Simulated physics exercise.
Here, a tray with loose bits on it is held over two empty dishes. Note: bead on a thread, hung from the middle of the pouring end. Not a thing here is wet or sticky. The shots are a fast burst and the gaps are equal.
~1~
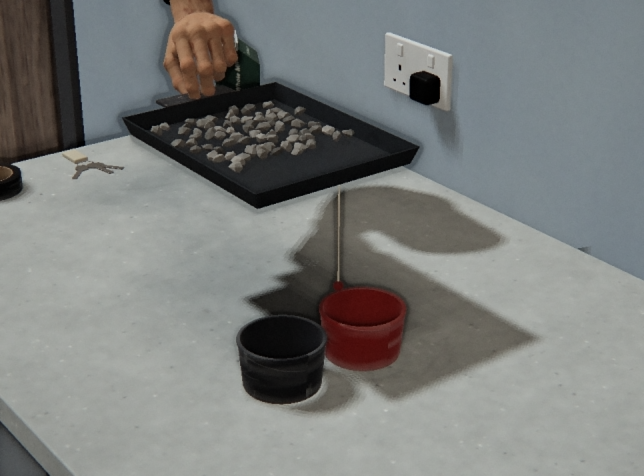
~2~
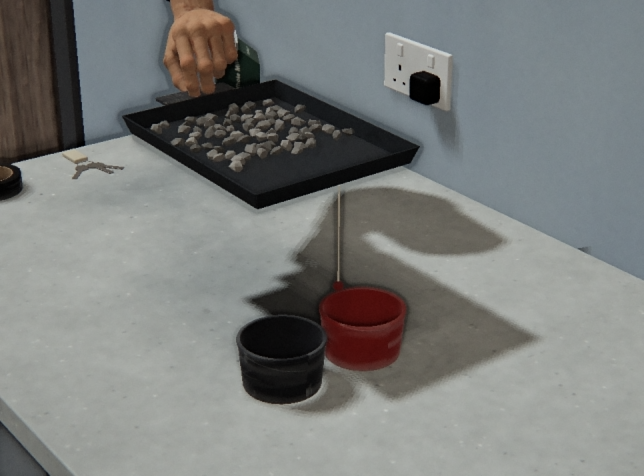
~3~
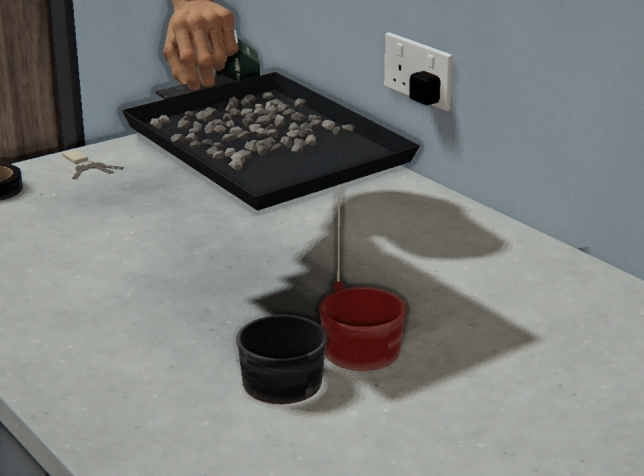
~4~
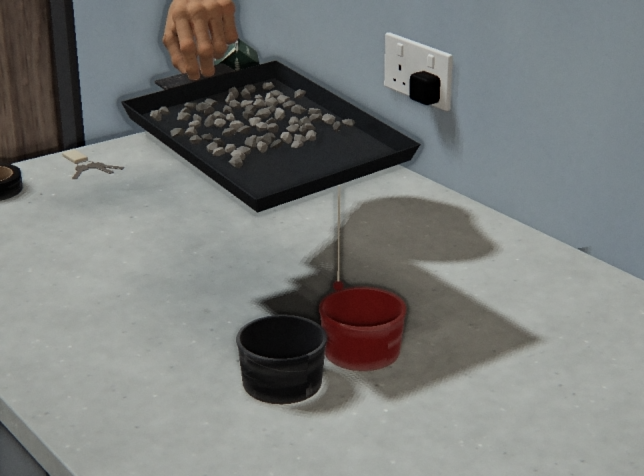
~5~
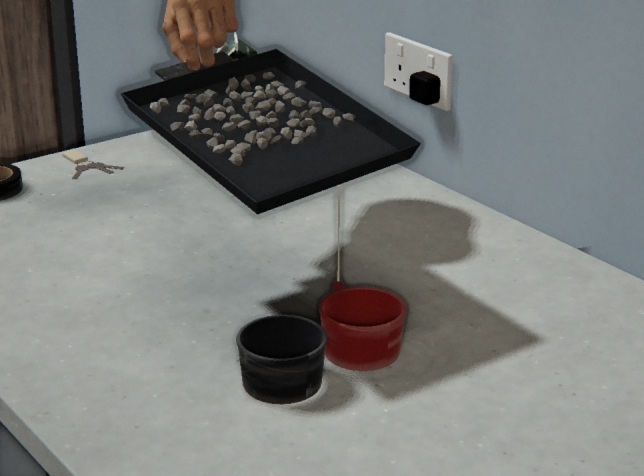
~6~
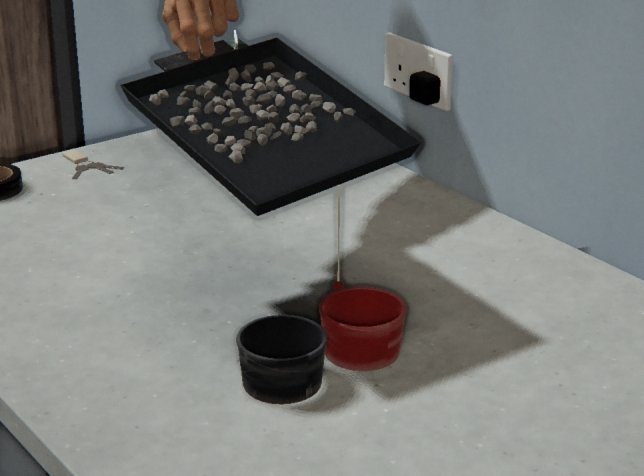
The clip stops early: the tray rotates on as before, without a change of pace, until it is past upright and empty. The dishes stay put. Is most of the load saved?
Majority caught.
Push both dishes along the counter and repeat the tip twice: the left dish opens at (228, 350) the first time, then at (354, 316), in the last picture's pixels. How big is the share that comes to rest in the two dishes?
Roughly 60% the first time and 20% the second time.
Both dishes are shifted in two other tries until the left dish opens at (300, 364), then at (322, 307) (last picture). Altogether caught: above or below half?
Short of half, then short of half.
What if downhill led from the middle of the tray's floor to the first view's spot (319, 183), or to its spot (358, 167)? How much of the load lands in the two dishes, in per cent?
Respectively 60 and 10 in a hundred.
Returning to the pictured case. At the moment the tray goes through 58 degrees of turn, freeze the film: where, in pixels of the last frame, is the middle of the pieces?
Its middle sits at about pixel (284, 187).
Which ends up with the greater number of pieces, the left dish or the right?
Winner, as observed: The left-positioned one.
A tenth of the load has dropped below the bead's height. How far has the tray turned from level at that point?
Somewhere near 65°.
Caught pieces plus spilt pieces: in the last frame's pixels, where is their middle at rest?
Roughly at pixel (286, 370).
Soon, tray tipped steeply; nearly all on the tray; a small part in the air.
A while on, tray tipped right over; a small part on the tray; about half in the left dish; a stray few in the right dish; a small part outside both; about a quarter in the air.
Towards the end, tray tipped past a quarter turn; most in the left dish; a small part in the right dish; about a quarter outside both.
Finally, tray tipped past a quarter turn; most in the left dish; a small part in the right dish; about a quarter outside both.
